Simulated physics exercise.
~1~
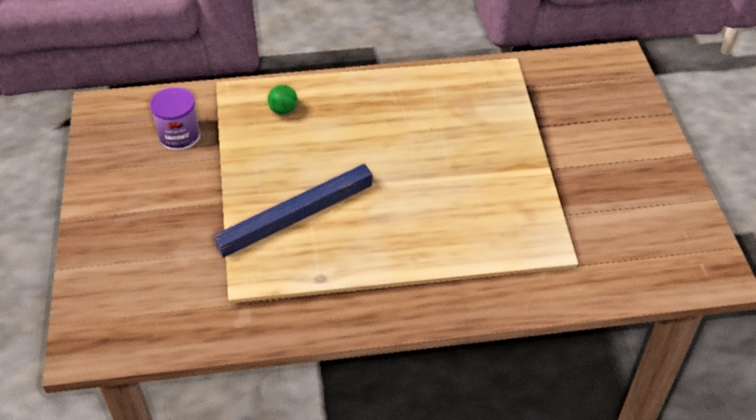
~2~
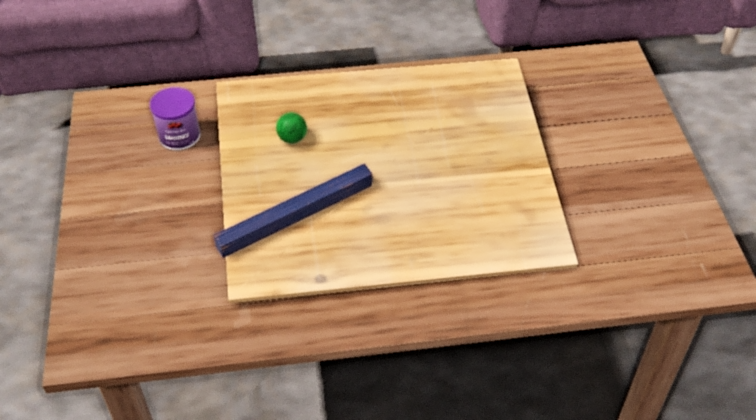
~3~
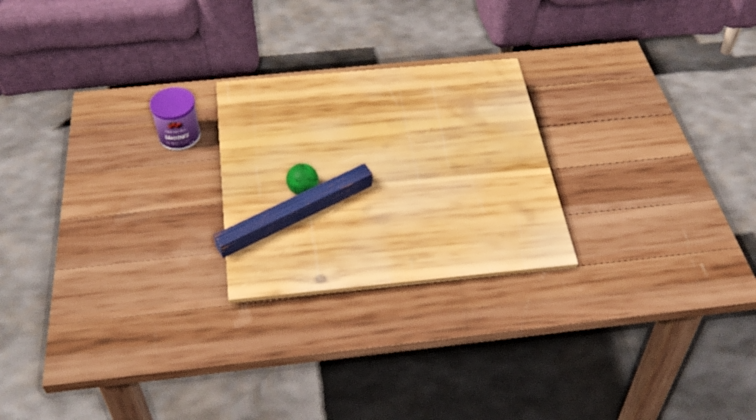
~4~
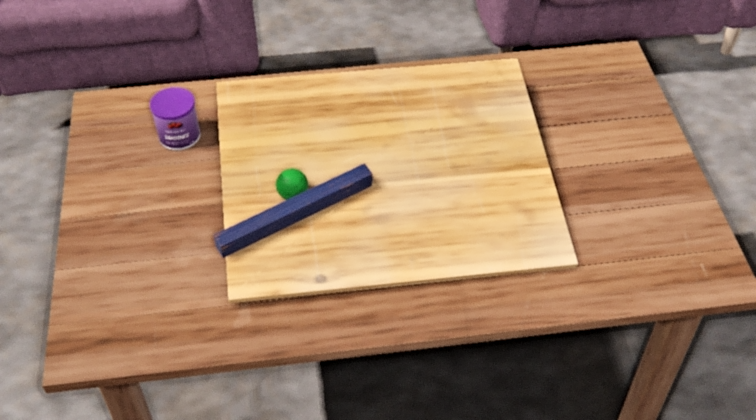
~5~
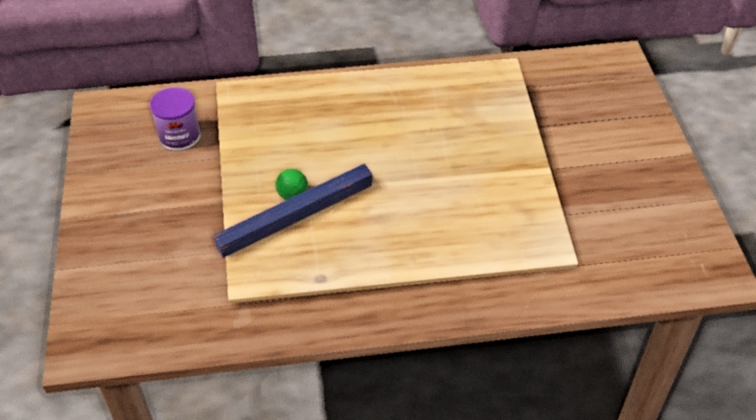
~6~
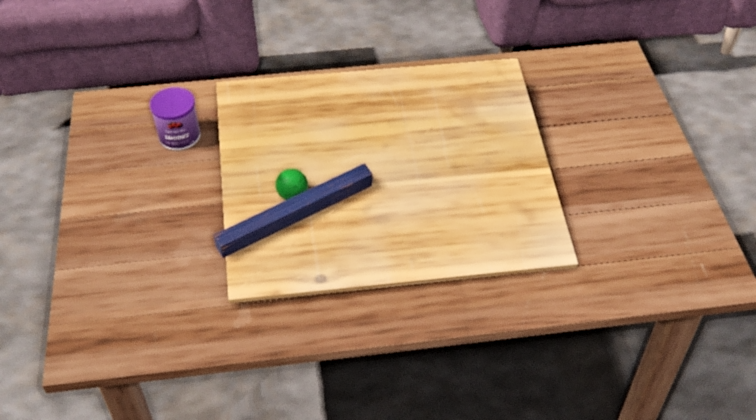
A wooden table with a pale, light-grained board on top is seen from above at an angle, with purple sofas behind it on a grey patterned floor. A dark blue bar lies slantwise across the left part of the board, a green ball sits near the board's far left corner, and a purple tin stands just beyond its left edge. The ball rolls toward the viewer, drifting slightly right, until it reaches the bar. It then shifts a little to the left and comes to rest against the bar's far side, still on the board, while the tin stays in place.
